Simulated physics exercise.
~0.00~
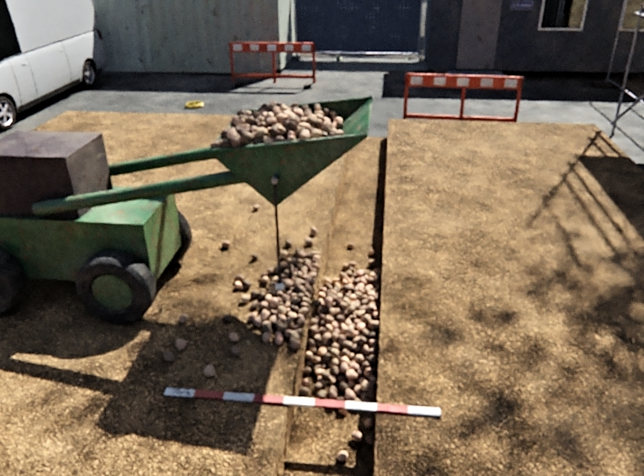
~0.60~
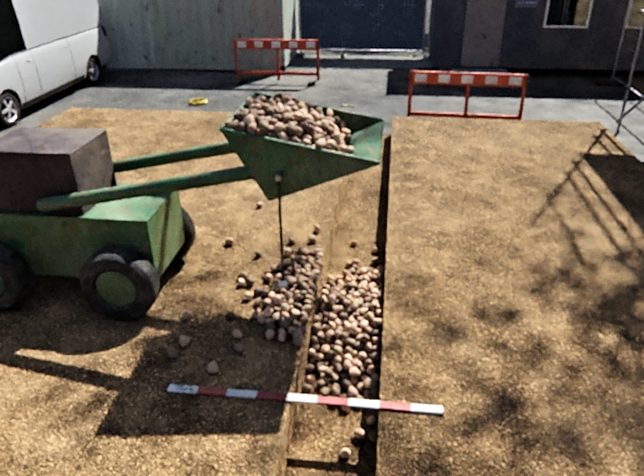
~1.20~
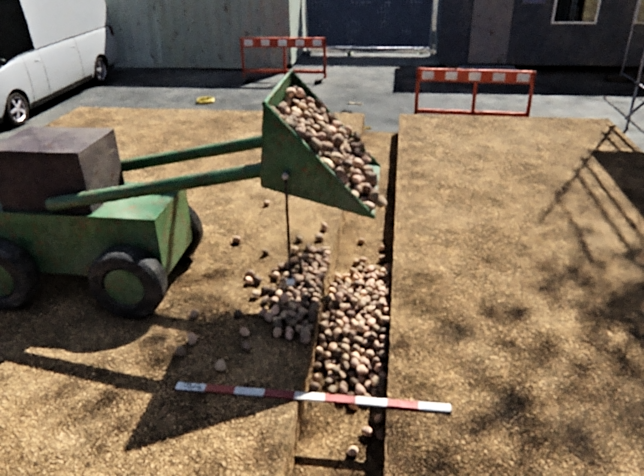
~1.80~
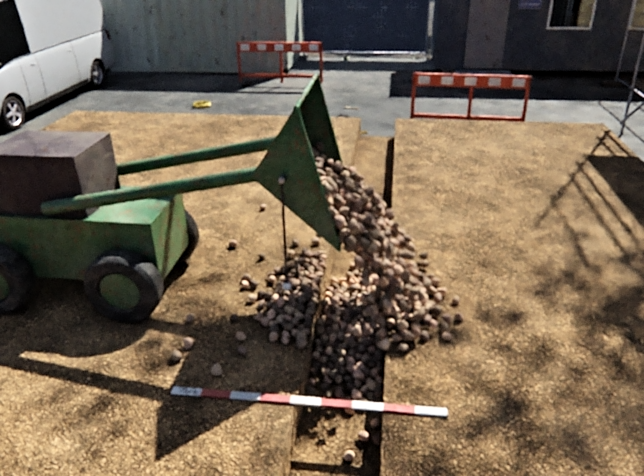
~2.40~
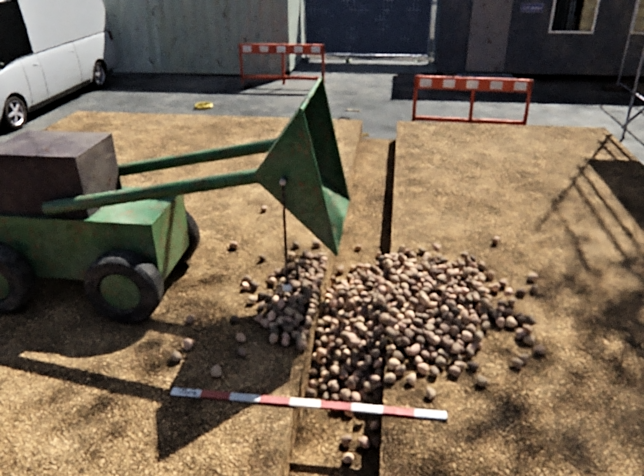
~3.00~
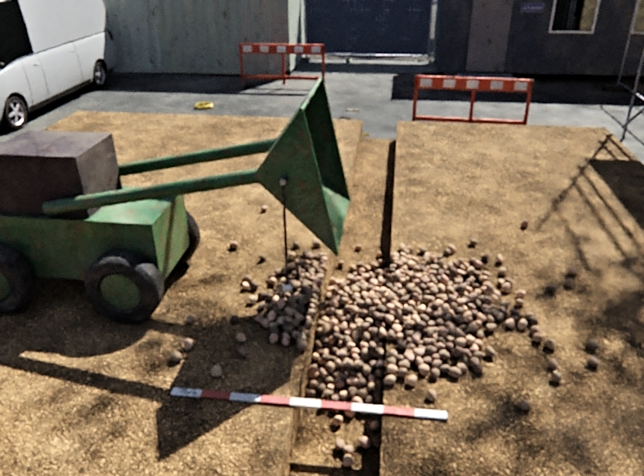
Green loader tipping its bucket to the right and pouring brown stones over a partly filled trench, leaving them heaped across it.
